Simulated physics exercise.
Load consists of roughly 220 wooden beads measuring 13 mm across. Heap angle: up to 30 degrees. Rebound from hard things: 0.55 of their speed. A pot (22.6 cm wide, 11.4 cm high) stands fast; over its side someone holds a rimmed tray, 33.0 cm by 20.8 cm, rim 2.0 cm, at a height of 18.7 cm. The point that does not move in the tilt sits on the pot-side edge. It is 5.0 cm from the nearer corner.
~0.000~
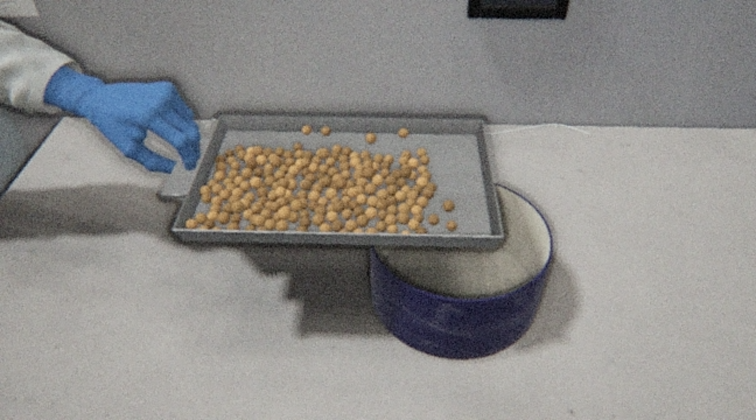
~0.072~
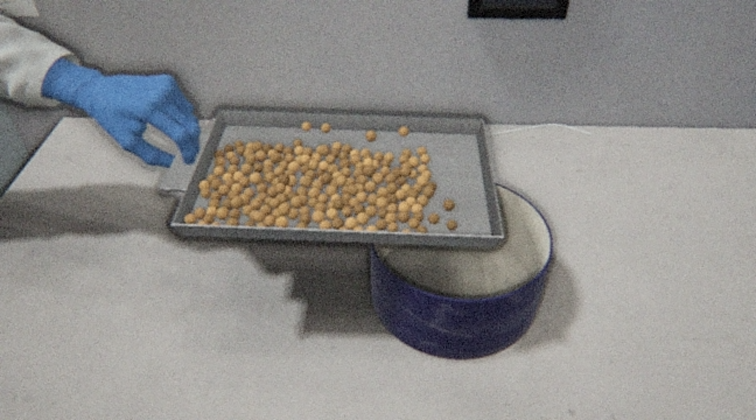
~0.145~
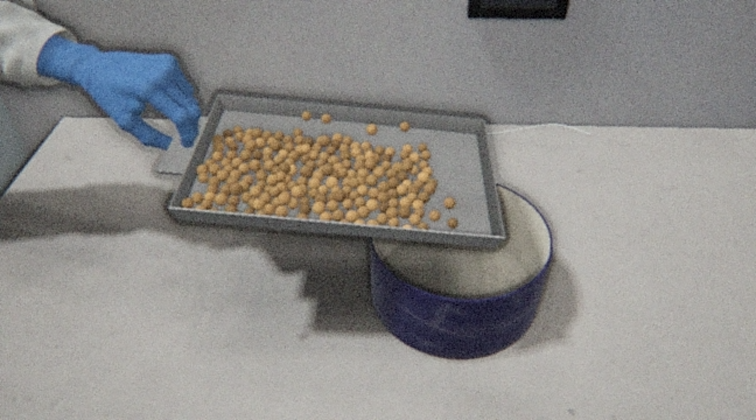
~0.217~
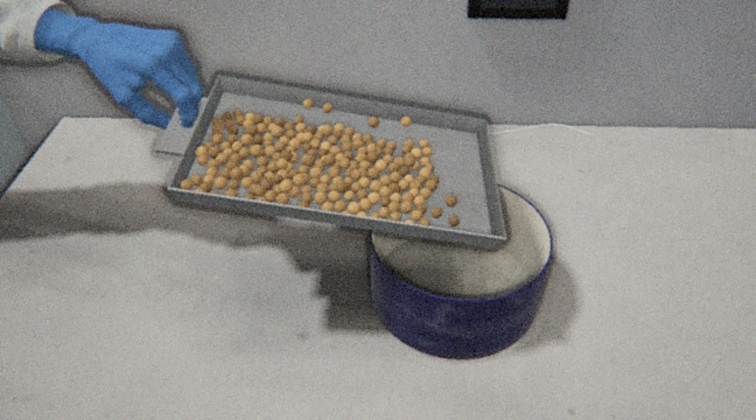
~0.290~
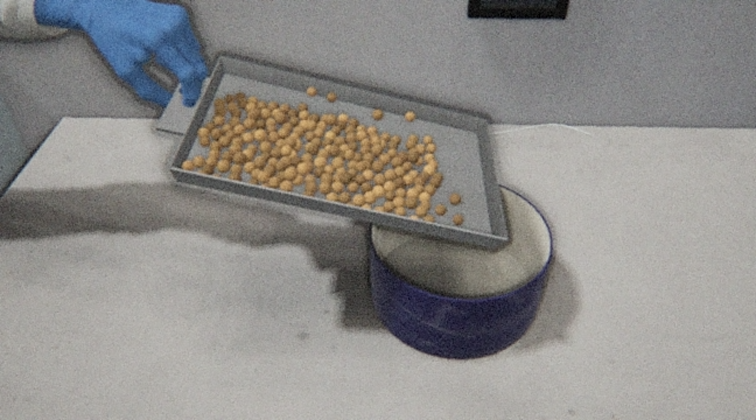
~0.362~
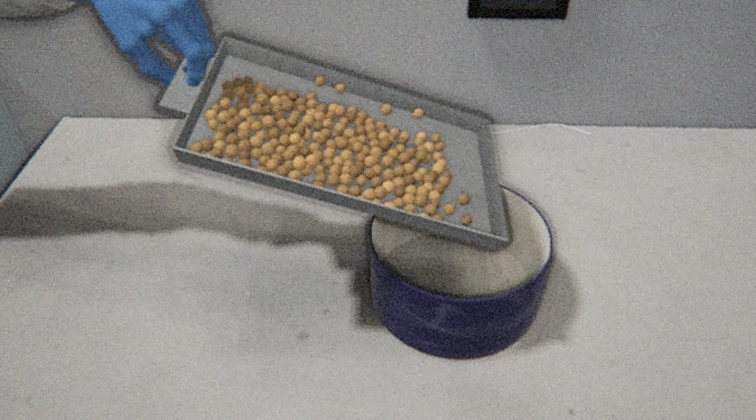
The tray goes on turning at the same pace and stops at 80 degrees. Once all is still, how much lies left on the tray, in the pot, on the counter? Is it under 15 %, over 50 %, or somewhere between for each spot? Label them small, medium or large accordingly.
Tray - small, pot - large, counter - medium.
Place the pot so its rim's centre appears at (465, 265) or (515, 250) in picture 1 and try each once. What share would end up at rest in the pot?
I'd say close to 65 percent for the first spot and 90 percent for the second.
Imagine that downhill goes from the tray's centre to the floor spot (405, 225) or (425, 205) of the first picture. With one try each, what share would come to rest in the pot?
That would be close to 20 per cent, then close to 40 per cent.
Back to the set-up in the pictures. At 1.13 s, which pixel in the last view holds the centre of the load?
Approximately (488, 175) in the last view.
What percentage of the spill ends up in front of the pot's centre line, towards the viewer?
Share: Roughly 70 %.
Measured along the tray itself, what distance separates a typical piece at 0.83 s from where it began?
By then it sits near 14 cm from where it began.
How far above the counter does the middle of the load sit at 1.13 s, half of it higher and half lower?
About 22 centimetres.
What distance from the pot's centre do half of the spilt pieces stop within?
24 cm.
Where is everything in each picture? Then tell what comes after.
In the first frame, tray tilt 0 degrees, front corners at (180, 226) and (496, 233); middle of the pieces at (318, 189); pot at (460, 231).
In the second frame, tray tilt 1 degrees, front corners at (179, 220) and (497, 233); middle of the pieces at (318, 186).
In the third frame, tray tilt 5 degrees, front corners at (177, 204) and (498, 233), lowest corner right front; middle of the pieces at (318, 177).
In the fourth frame, tray tilt 10 degrees, front corners at (176, 185) and (499, 233), lowest corner right front; middle of the pieces at (319, 166).
In the fifth frame, tray tilt 14 degrees, front corners at (178, 165) and (501, 234), lowest corner right front; middle of the pieces at (323, 156).
In the sixth frame, tray tilt 19 degrees, front corners at (181, 145) and (502, 235), lowest corner right front; middle of the pieces at (331, 146); pot at (460, 231). Its pace works out near 65 degrees a second.
After 0.83 s, tilt 48 degrees; the tray holds 95 %, the pot 0 %.
Then, at 1.13 s, tilt 67 degrees; the tray holds 80 %, the pot 10 %.
Then, at 1.54 s, tilt 80 degrees; the tray holds 20 %, the pot 45 %.
At rest (2.9 s), tray 0 %, pot 65 %, counter 35 %.
